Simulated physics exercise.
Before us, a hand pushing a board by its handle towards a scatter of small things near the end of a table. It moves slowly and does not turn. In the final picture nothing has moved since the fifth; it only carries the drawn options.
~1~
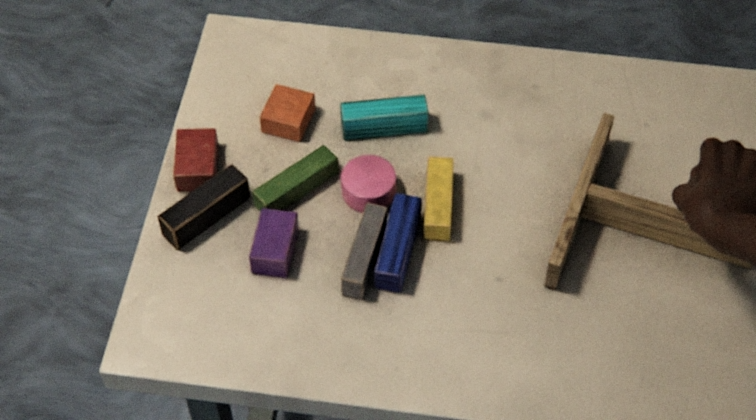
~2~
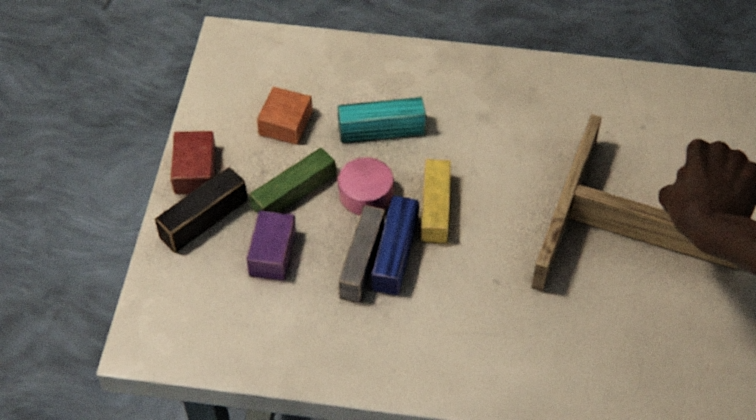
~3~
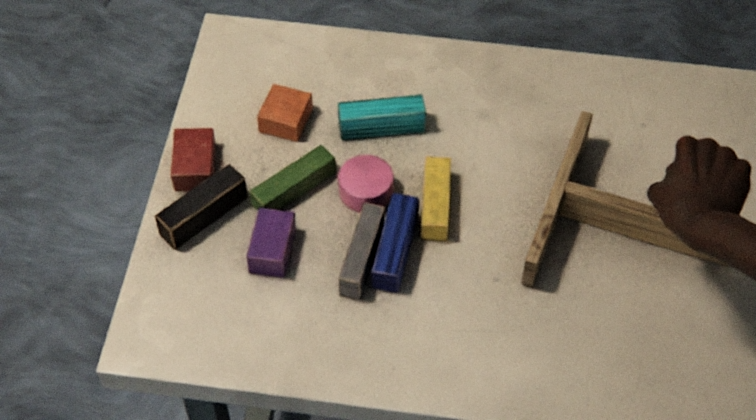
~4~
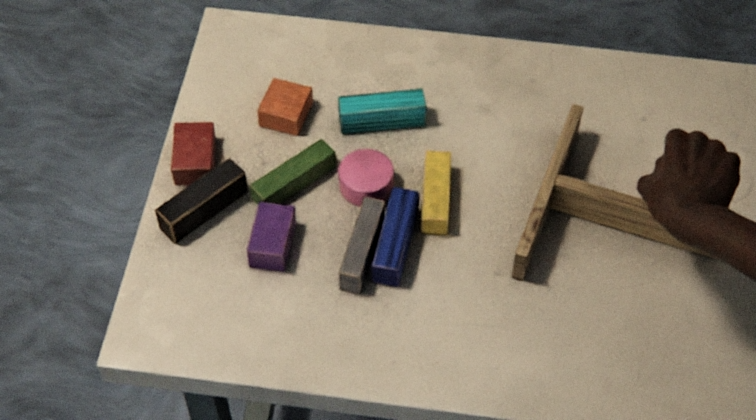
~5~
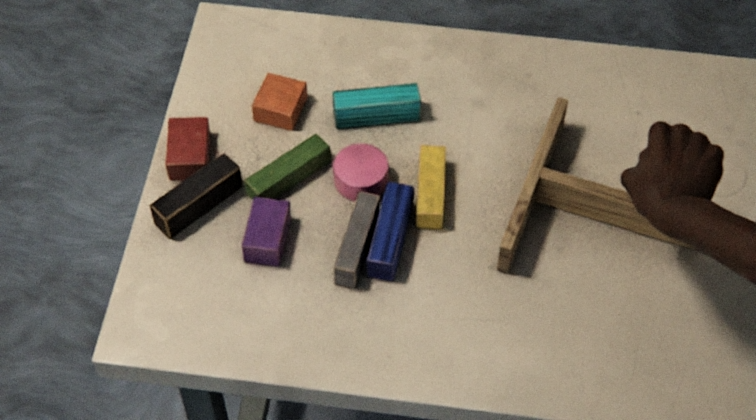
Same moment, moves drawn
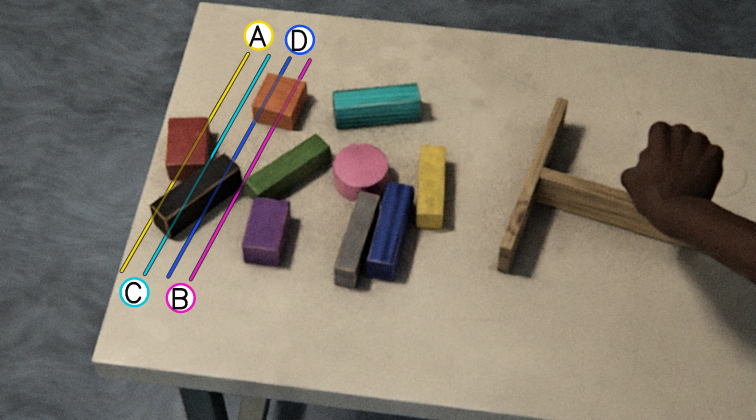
A dark-skinned hand at the right slowly slides a wooden board leftward by its handle across a pale tabletop, seen from above at an angle over a grey floor. Left of a still-open gap lie orange, turquoise, red, black, green, purple, grey, blue and yellow blocks around a pink round piece. The board keeps its angle, the pieces stay put on the table, and the view shifts slightly.
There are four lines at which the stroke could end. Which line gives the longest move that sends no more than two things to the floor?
Up to line B.
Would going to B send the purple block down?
No.
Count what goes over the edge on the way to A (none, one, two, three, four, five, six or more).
By then, six or more.
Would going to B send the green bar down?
No.
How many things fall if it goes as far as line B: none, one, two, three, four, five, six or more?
Two.
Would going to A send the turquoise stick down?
No.
On the copy, A at (189, 156); B at (254, 163); C at (211, 158); D at (233, 161).
On B. First, board (432, 158); grey bar (346, 239); blue stick (371, 229).
Then, board (331, 147); black stick (190, 197); orange block (249, 100).
Finally, board (256, 139); black stick over the edge; red block over the edge; two fallen.
By contrast, A drops eight; C drops five; D drops five.
